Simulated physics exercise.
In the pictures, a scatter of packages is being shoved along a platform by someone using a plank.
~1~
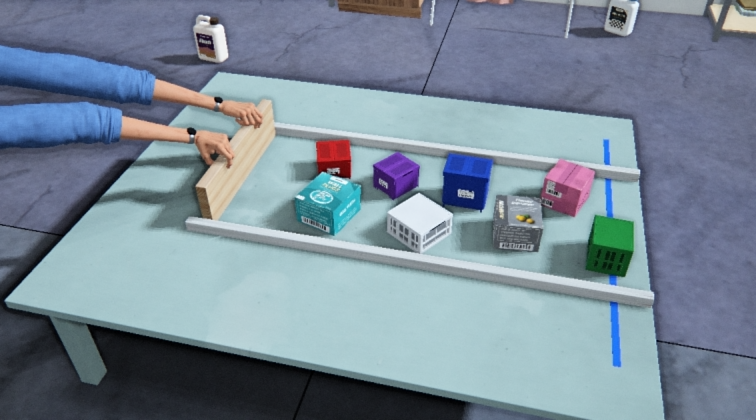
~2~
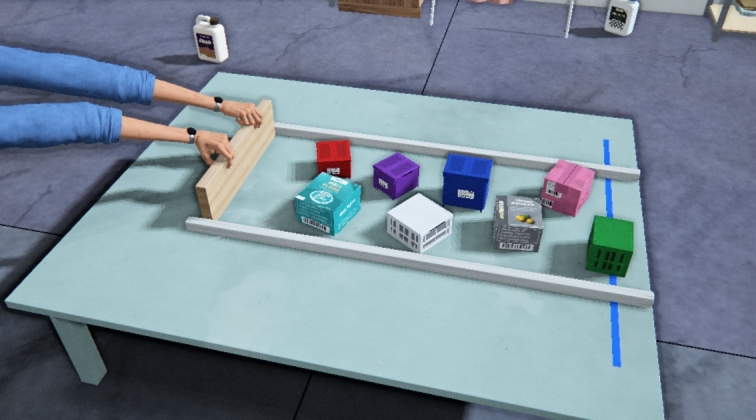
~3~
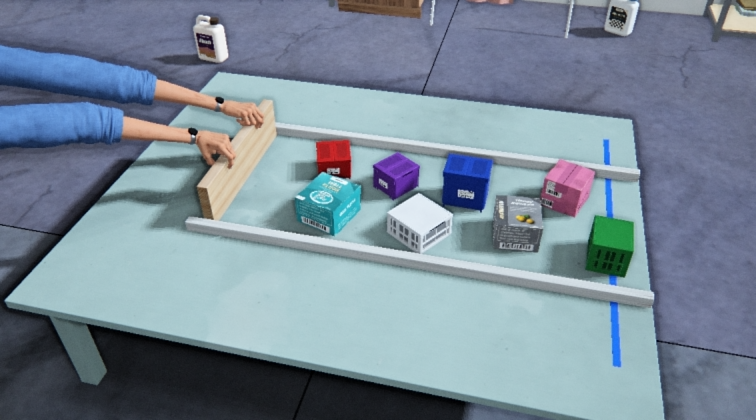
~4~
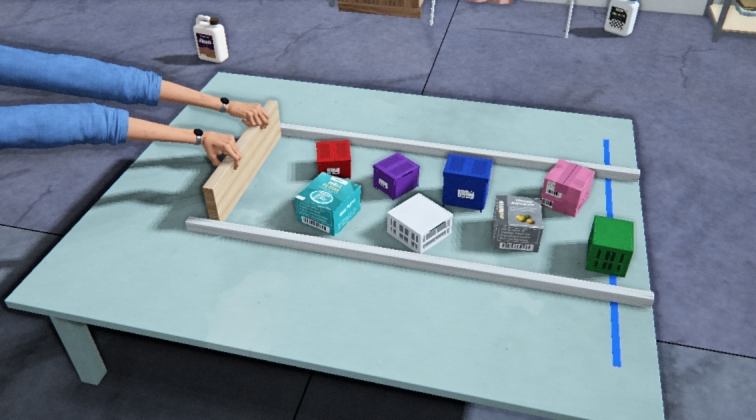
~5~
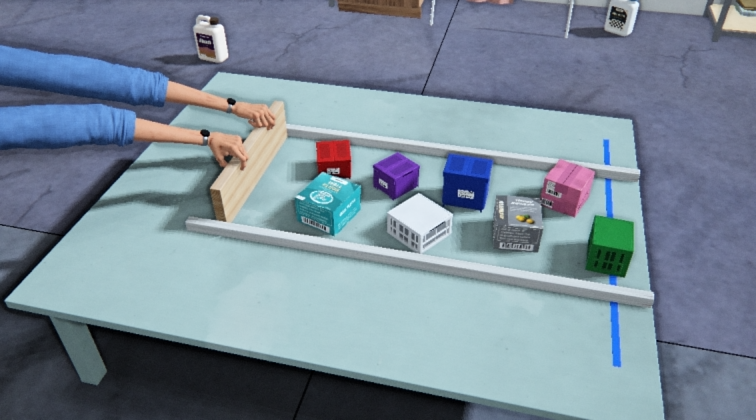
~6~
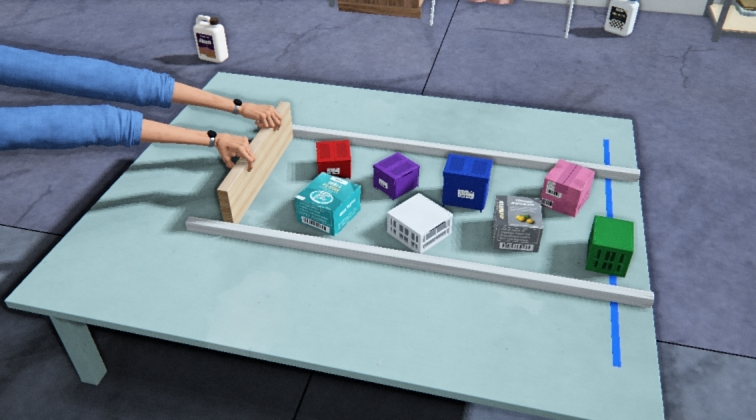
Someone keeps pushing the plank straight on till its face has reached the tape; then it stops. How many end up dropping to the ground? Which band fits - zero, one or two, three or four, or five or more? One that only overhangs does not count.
The band that fits is five or more.
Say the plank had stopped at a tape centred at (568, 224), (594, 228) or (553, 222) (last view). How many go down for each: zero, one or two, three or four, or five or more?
One after the other, the answers are 3 or 4; more than four; 3 or 4.
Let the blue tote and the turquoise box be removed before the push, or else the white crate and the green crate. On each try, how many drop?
Tally of falls: 4 for the first try, 4 for the second.
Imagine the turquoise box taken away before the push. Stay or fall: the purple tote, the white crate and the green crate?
The purple tote is gone. The white crate is still there. The green crate is gone.
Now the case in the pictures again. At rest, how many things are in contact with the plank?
Counting them up gives 2.
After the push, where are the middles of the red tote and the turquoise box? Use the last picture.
In the last picture they sit at about (631, 205) and about (641, 247).
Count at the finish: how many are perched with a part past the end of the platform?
Count: 2.
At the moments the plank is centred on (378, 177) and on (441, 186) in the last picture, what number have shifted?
First 5, after that 7.
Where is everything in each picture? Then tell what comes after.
In the first frame, green crate (610, 246); pink parcel (567, 188); grey box (517, 223); plank (240, 158); tape (611, 230).
In the second frame, pink parcel (567, 188); red tote (334, 160).
In the third frame, grey box (517, 223); plank (241, 158).
In the fourth frame, green crate (610, 246); purple tote (396, 176).
In the fifth frame, pink parcel (567, 188); white crate (419, 223).
In the sixth frame, green crate (610, 246); pink parcel (567, 188); grey box (517, 223); plank (260, 161); tape (611, 230).
Early on, none off yet; green crate at rest near (610, 246); pink parcel at rest near (567, 188); grey box at rest near (517, 223).
Finally, the number that fall off is five or more; lost, purple tote, white crate, blue tote, grey box, pink parcel and green crate.
